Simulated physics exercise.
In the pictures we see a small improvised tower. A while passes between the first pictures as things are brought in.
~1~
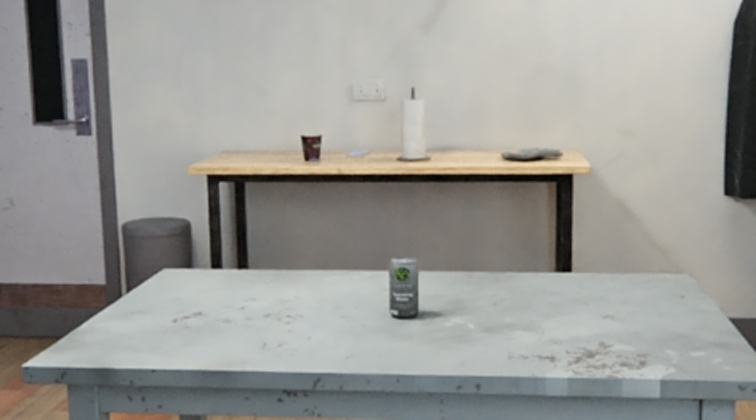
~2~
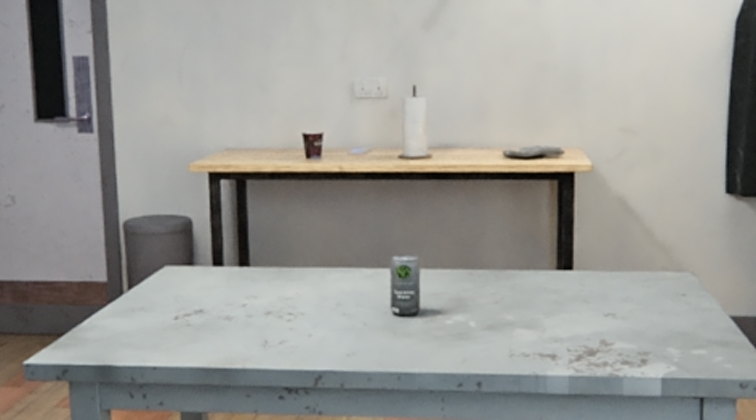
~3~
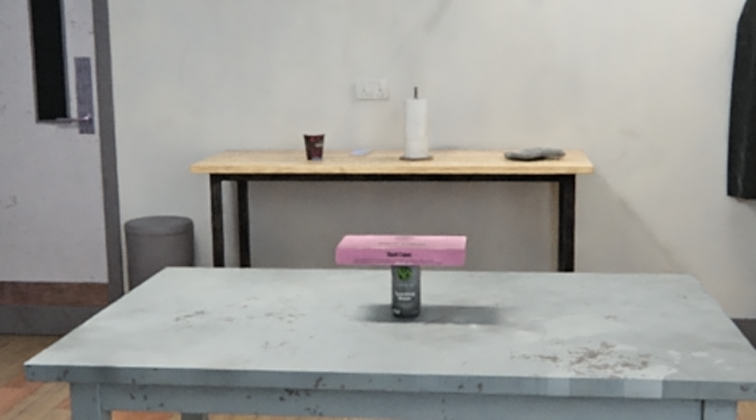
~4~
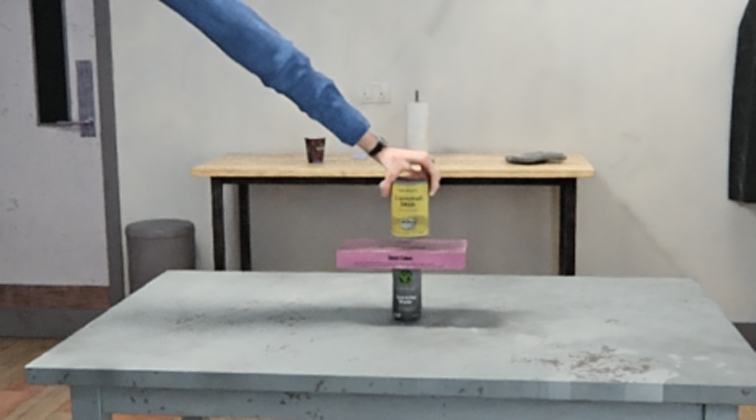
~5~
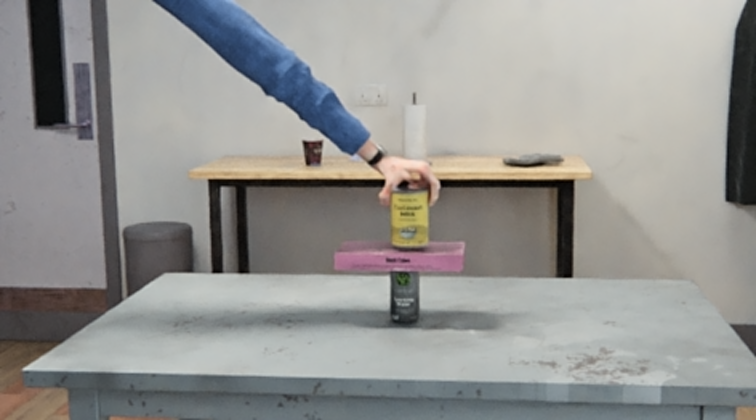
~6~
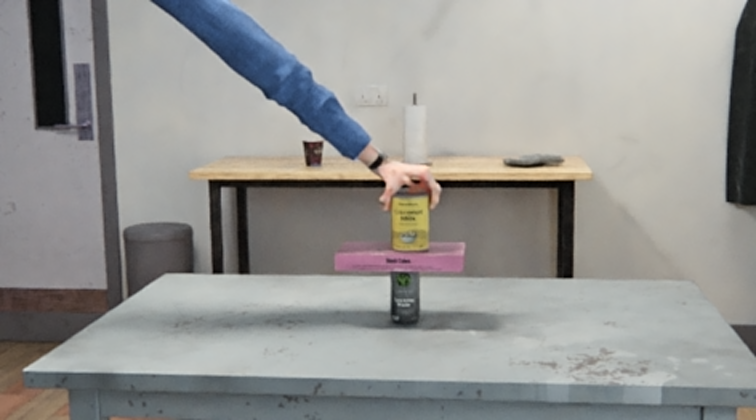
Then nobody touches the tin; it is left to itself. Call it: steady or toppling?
Steady.
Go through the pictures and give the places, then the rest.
In the first frame, the last thing is not in view yet; grey can (404, 288).
In the second frame, the last thing is not in view yet; grey can (405, 286).
In the third frame, the last thing is not in view yet; grey can (406, 287).
The fourth frame shows on its way; yellow tin (410, 208); grey can (407, 291).
The fifth frame shows on its way; yellow tin (410, 217); grey can (405, 293).
The sixth frame shows set down, still held; yellow tin (410, 222); grey can (405, 294).
Then, 0.20 s past the last view, nothing moves.
Then, 0.40 s past the last view, yellow tin resting near (410, 222).
Finally, all 3 still in place. Final places as the last picture's camera would see them, yellow tin near (410, 222). The stack holds.
